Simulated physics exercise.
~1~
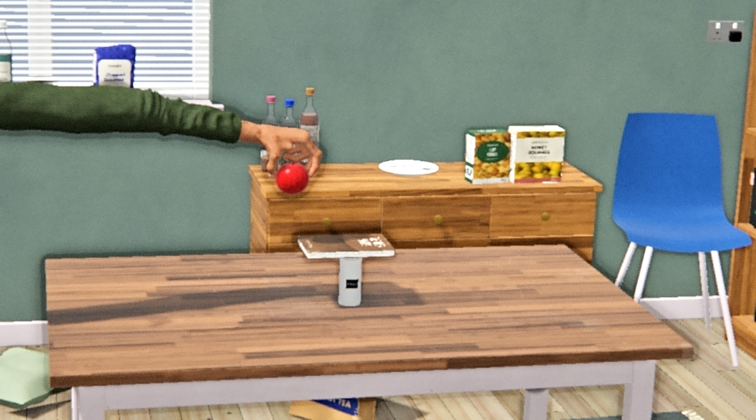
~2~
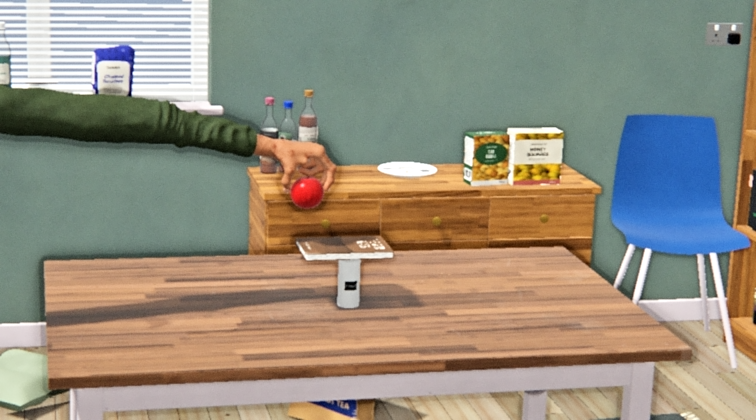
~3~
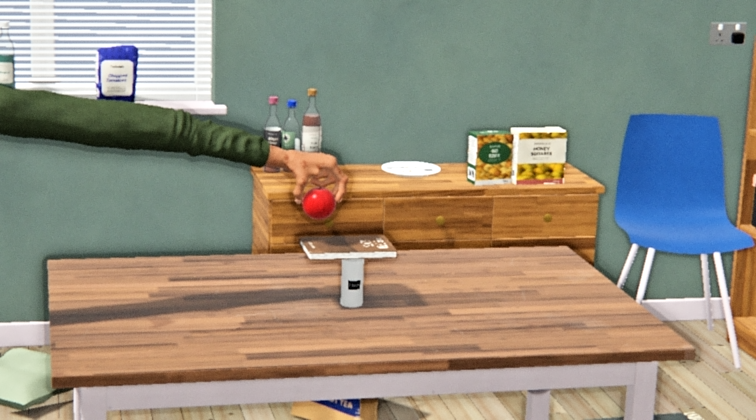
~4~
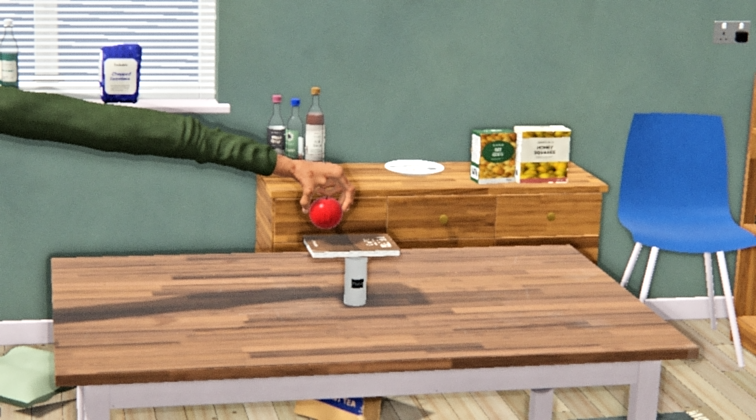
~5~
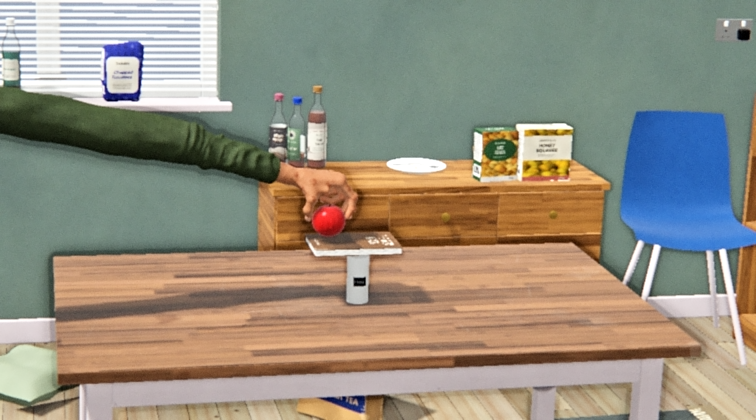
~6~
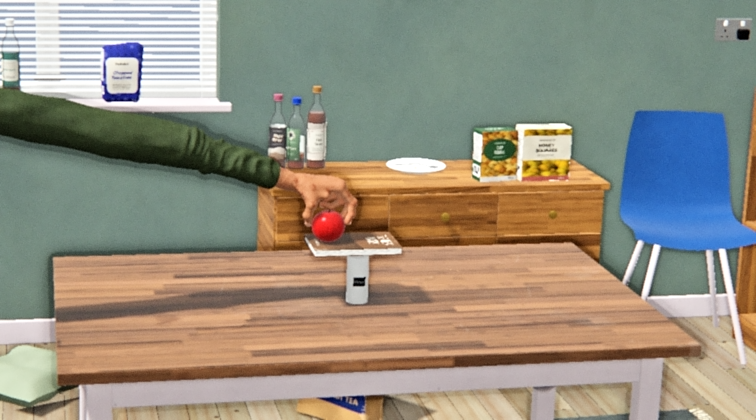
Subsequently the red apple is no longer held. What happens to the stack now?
The stack tumbles down.
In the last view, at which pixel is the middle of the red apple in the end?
It ends near (305, 285).
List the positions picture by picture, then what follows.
The first frame shows on its way; red apple (292, 178); brown book (345, 246).
The second frame shows on its way; red apple (307, 192); brown book (344, 248).
The third frame shows on its way; red apple (319, 203); brown book (348, 247).
The fourth frame shows on its way; red apple (326, 213); brown book (351, 246).
The fifth frame shows on its way; red apple (329, 220); brown book (353, 244).
The sixth frame shows set down, still held; red apple (328, 226); brown book (353, 244).
Then, 0.40 s after the last picture, red apple now fallen; brown book on its side.
Then, 0.50 s after the last picture, brown book now fallen.
Then, 0.70 s after the last picture, white shaker tipped 8° from how it was.
Then, 1.00 s after the last picture, white shaker on its side.
At rest, fallen, brown book, red apple and white shaker. Seen from the same camera at the end, red apple near (305, 285). The stack comes apart.
